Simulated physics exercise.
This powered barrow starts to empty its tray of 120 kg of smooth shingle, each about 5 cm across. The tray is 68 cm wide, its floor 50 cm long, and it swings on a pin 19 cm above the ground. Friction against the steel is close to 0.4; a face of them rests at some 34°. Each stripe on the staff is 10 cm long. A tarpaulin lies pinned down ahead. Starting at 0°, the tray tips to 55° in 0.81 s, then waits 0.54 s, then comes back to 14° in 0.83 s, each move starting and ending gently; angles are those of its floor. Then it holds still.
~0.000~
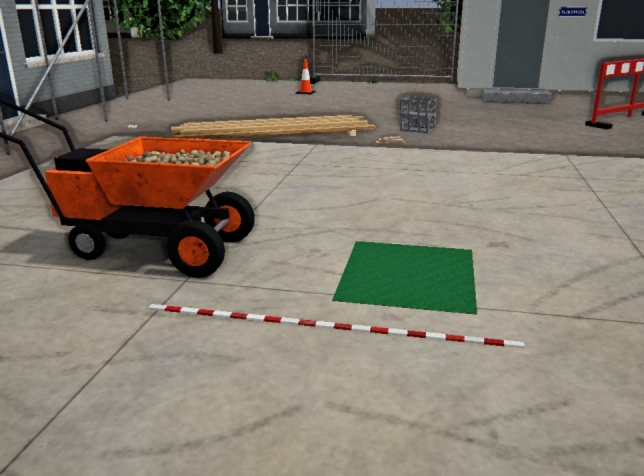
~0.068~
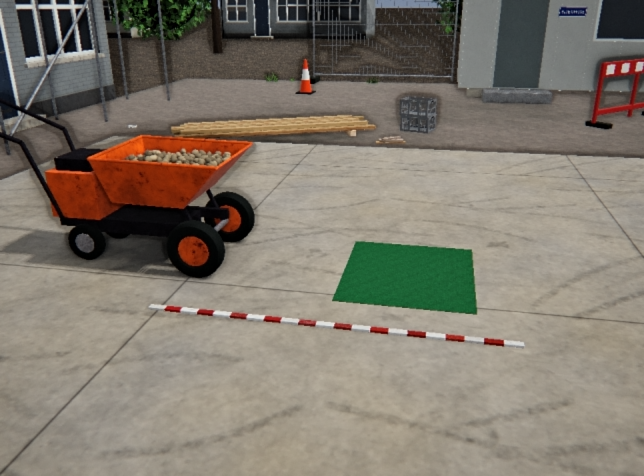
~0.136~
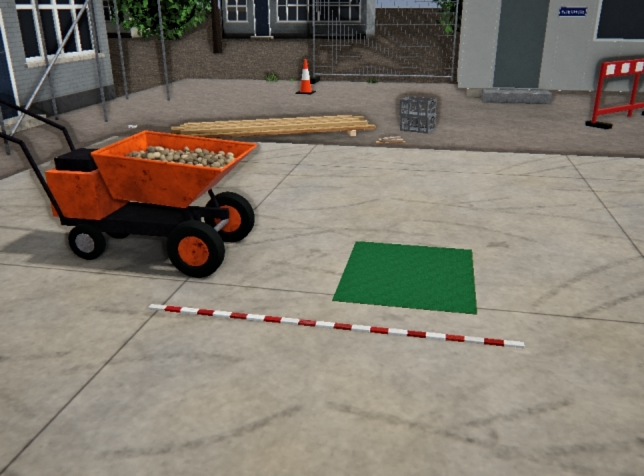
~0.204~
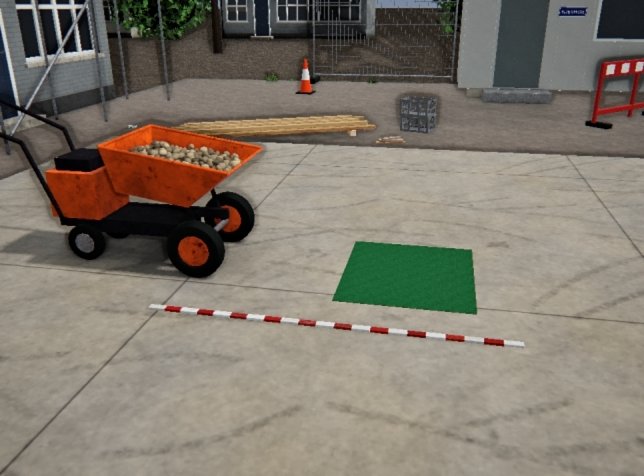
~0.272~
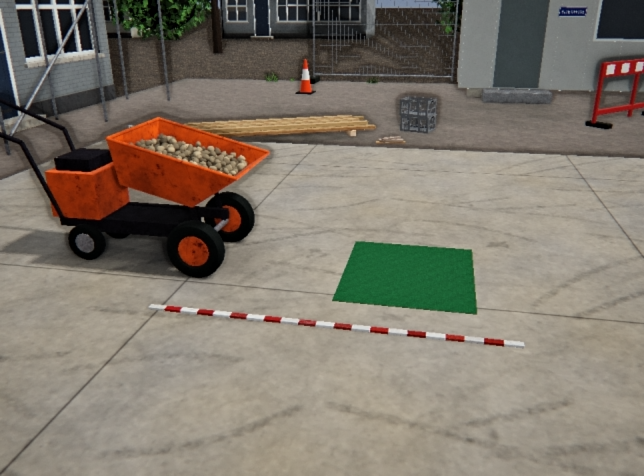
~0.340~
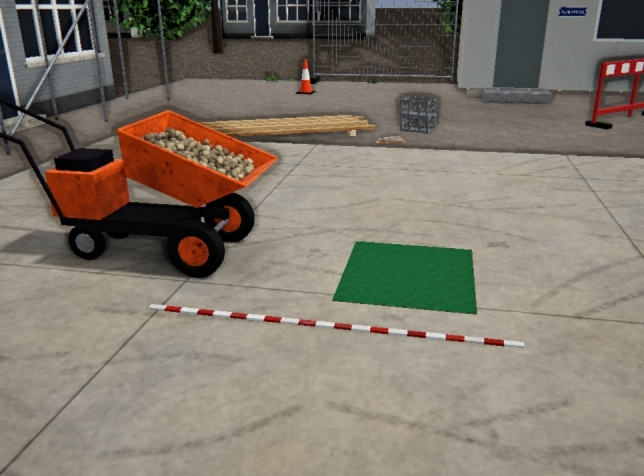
An orange powered barrow steadily tilts its tray of smooth stones forward to the right.
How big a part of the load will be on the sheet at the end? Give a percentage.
Close to 25 in a hundred.
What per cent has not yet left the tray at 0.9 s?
It holds some 90 per cent.
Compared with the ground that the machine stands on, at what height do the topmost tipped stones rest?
Some 14 cm above that level.
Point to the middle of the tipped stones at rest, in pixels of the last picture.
Around (337, 265).
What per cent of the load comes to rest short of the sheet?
Some 40 per cent of the load.
After 0.6 s the floor is at 47°; 100 % in the tray; the foremost stones are at (269, 199).
After 0.9 s the floor is at 55°; 88 % in the tray, 12 % short of the sheet; the foremost stones are at (325, 244).
After 2.6 s the floor is at 14°; 27 % in the tray, 42 % short of the sheet, 27 % on the sheet, 4 % off the sheet elsewhere; the foremost stones are at (501, 275).
After 4.6 s the floor is at 14°; 27 % in the tray, 42 % short of the sheet, 27 % on the sheet, 4 % off the sheet elsewhere; the foremost stones are at (501, 275).
